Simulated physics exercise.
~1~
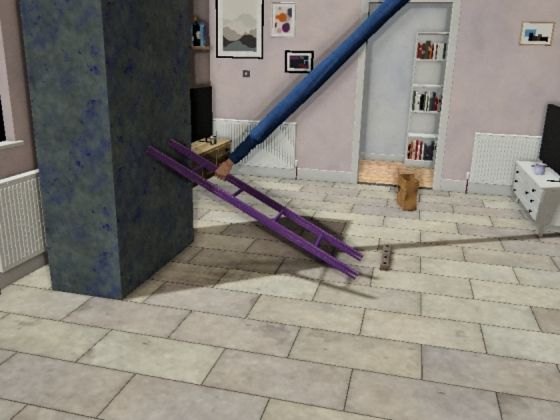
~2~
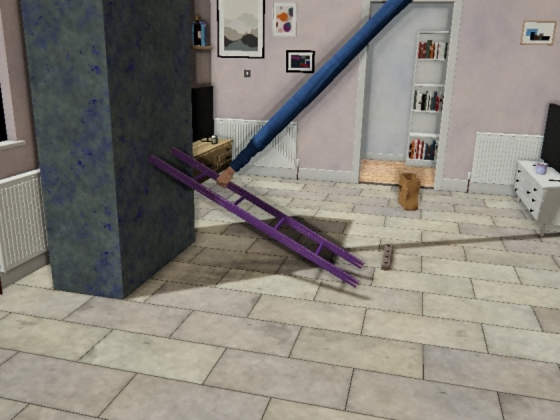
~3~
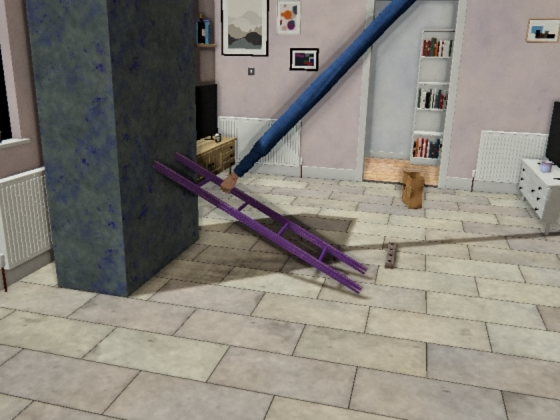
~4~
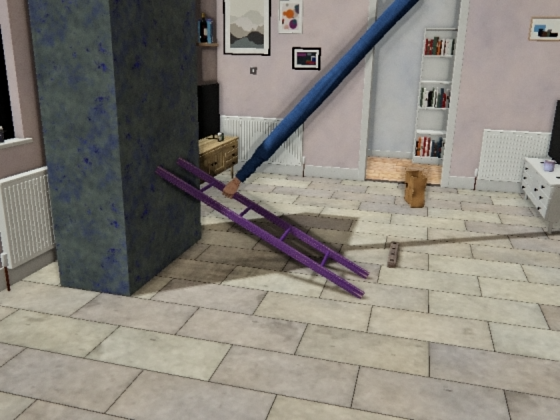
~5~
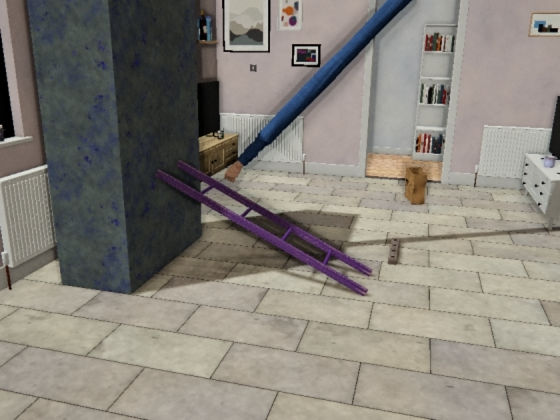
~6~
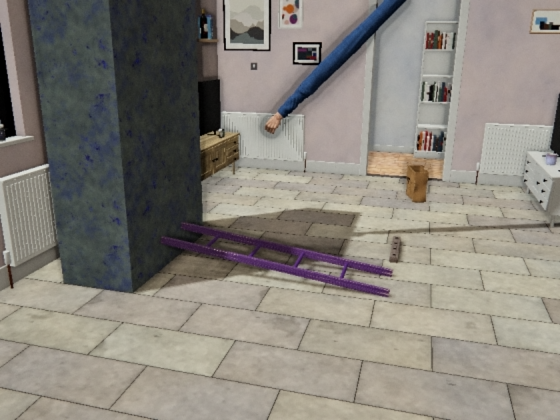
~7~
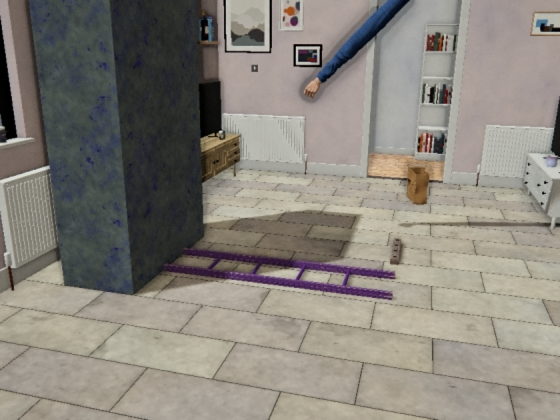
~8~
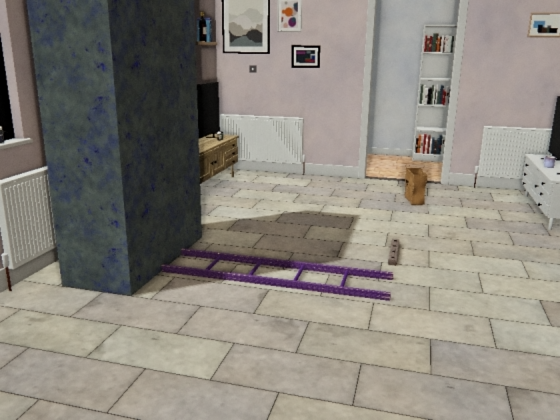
A purple ladder-like gate leaning against a mottled blue-grey column slides down and drops flat after a blue-sleeved hand lets go.
